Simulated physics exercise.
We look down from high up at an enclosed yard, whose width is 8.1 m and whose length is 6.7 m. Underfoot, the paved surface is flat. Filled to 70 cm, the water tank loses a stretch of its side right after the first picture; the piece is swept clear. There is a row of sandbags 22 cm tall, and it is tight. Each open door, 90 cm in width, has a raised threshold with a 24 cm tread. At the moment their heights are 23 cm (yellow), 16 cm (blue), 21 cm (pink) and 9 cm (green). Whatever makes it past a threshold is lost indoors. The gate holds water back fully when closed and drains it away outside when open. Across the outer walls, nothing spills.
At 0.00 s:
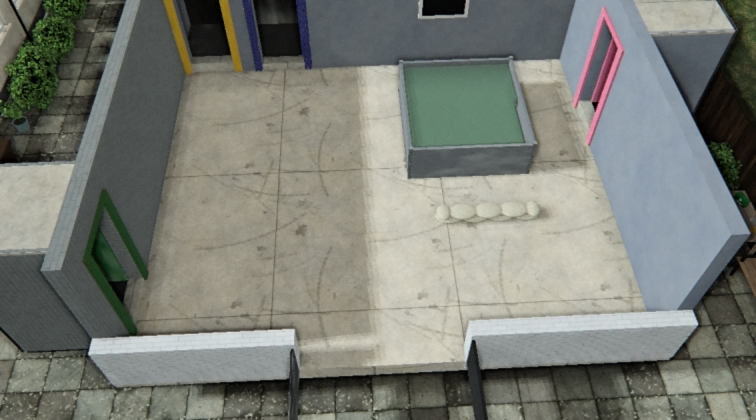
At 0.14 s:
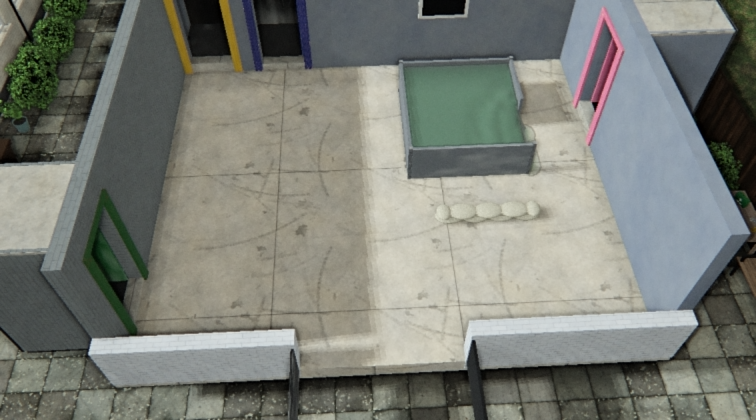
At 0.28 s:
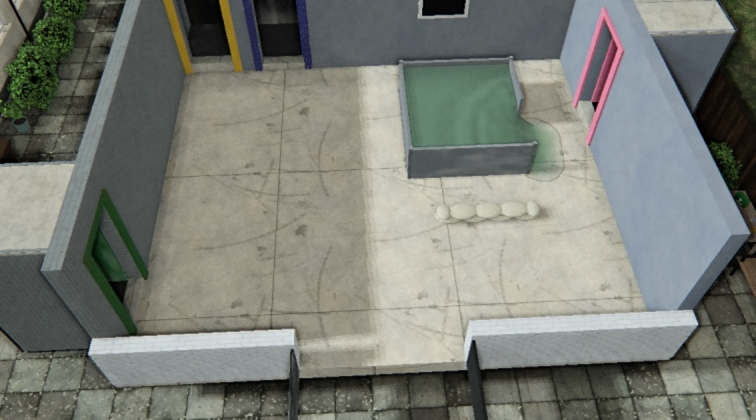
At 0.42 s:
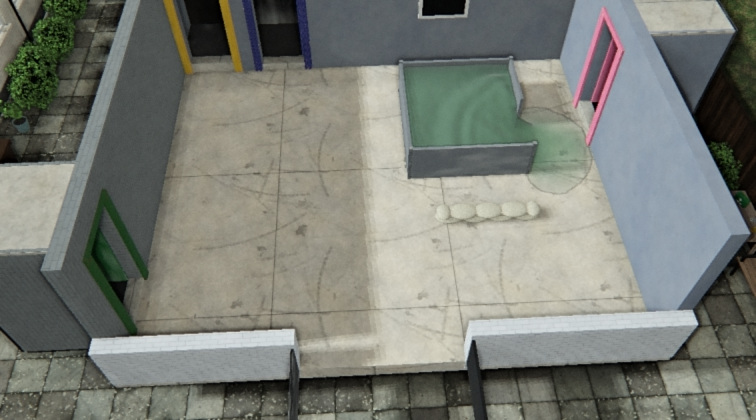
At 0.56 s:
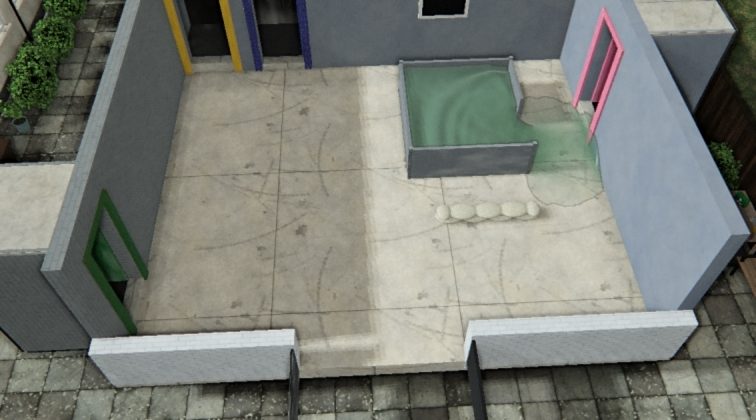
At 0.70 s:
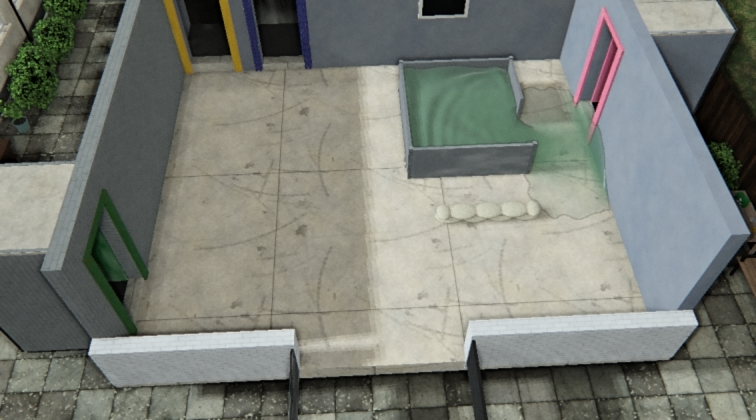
Green water pouring from a gap in the tank's right side, spreading across the pale walled yard and reaching the pink door.
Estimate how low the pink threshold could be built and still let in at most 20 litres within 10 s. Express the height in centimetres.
I would say 37 cm or so.
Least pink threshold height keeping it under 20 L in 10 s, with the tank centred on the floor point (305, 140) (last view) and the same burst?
About 19 centimetres.
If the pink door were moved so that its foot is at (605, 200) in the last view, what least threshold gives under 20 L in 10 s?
Minimum: Close to 25 cm.
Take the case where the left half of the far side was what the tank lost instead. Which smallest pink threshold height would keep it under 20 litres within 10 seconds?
Estimate: Near 8.0 cm.
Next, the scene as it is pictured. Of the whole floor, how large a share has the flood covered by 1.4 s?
I'd estimate about 10 percent.
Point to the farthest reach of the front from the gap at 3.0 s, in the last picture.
Lab note: Front tip approx. (414, 349).
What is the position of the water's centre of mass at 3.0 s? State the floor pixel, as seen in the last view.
Look at about (501, 153) in the last view.
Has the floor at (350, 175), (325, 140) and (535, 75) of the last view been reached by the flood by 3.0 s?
First bone-dry, second bone-dry, third wet through.
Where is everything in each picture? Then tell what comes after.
In the first picture, the water tank at (464, 104) is whole and still, 70 cm deep; the pink door at (595, 86) is dry.
In the second picture, the front is at a hidden place, 0.3 m from the gap at (521, 141); 0.2 m2 of floor is wet, 70 cm left at the back.
In the third picture, water pours out at (521, 142) and has run 0.8 m, to (556, 136); about 11 cm deep outside, 70 cm at the back.
In the fourth picture, the front is at (587, 146), 1.3 m from the gap at (521, 143); 2.1 m2 of floor is wet, 70 cm left at the back.
In the fifth picture, the gap is at (521, 142), the front 1.5 m out at (588, 116); the back of the water tank holds 69 cm.
In the sixth picture, the gap is at (521, 142), the front 1.6 m out at (569, 93); the back of the water tank holds 62 cm; water is at the pink door at (595, 86).
After 1.4 s water covers 10 % of the floor, deepest (51 cm) near (585, 157); 36 cm at the pink door, 40 litres in over its 21 cm threshold.
After 3.0 s water covers 30 % of the floor, deepest (33 cm) near (585, 157); 28 cm at the pink door, 149 litres in over its 21 cm threshold.
After 10.0 s water covers 90 % of the floor, deepest (12 cm) near (585, 157); 9 cm at the pink door, 174 litres in over its 21 cm threshold.
At the pink door as built, the water arrived by 0.6 s and peaked near 36 cm at 1.4 s.
Run again over the same 10 s with other heights there, 33 litres in over 34.5 cm, 11 litres over 40 cm. The limit of 20 litres is kept from about 37 cm up.
